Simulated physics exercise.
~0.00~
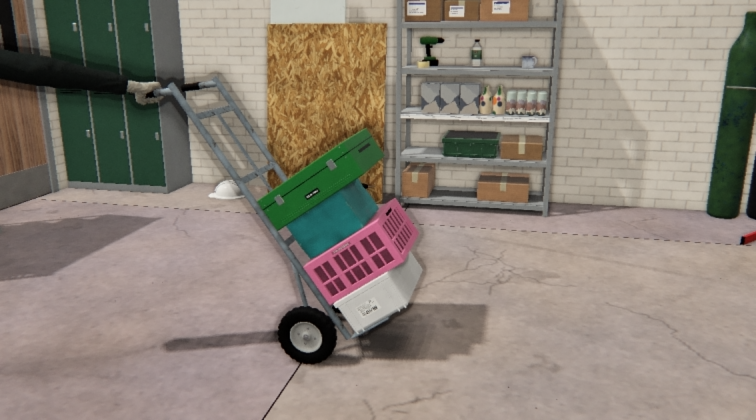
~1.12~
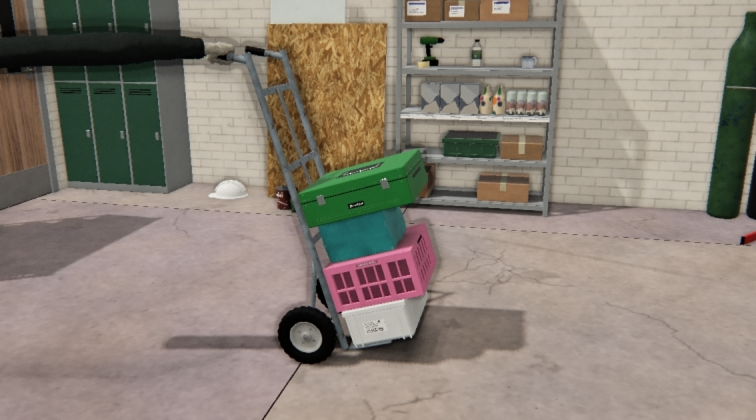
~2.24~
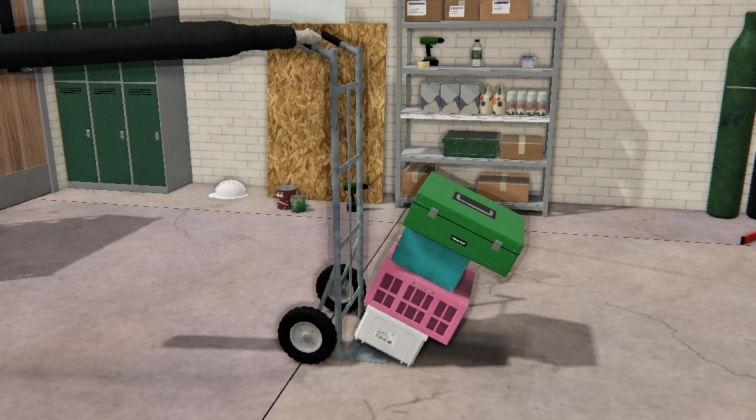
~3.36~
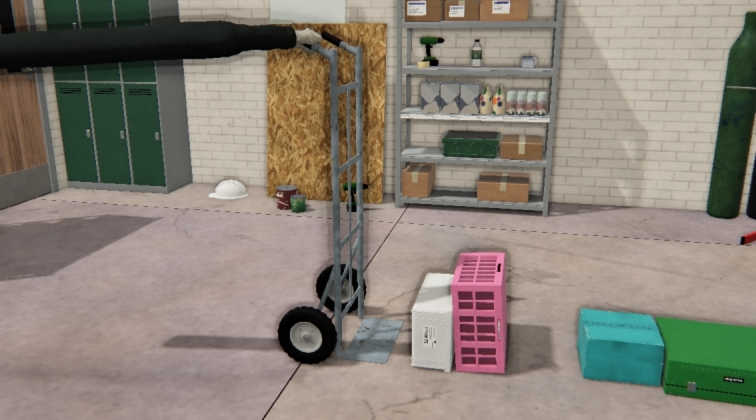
A gloved hand swings a loaded hand truck upright, and the stacked items topple off rightward.
